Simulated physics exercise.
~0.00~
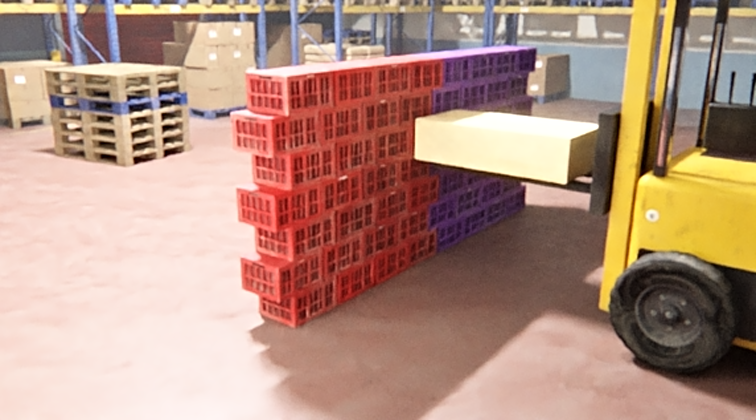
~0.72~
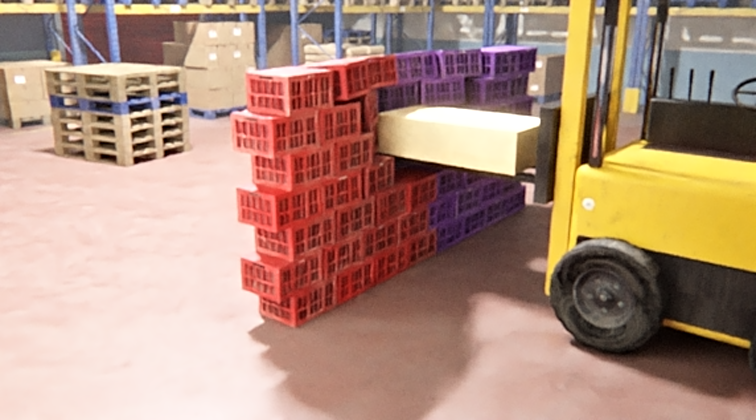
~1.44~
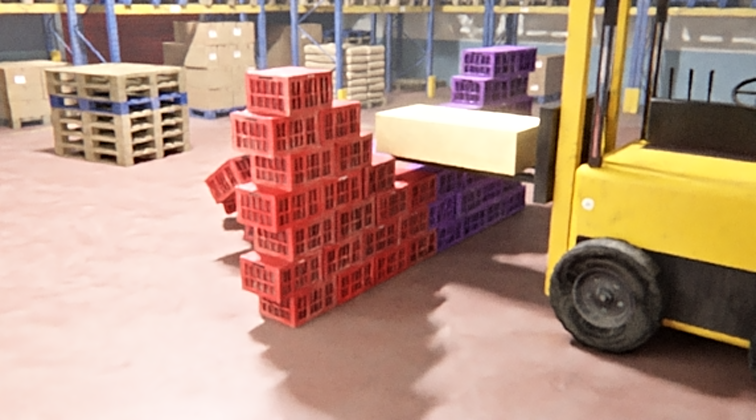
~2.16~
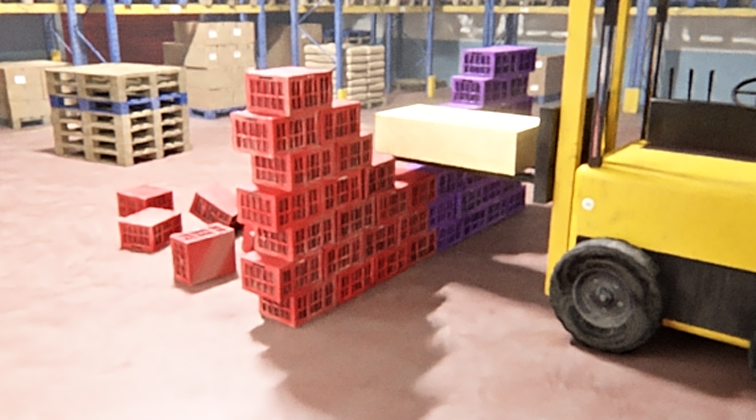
In a warehouse, a yellow forklift drove left and pushed a pale box into a wall of red and purple crates, knocking out the upper middle section, and several red ones tumbled to the floor behind while both ends stayed standing.
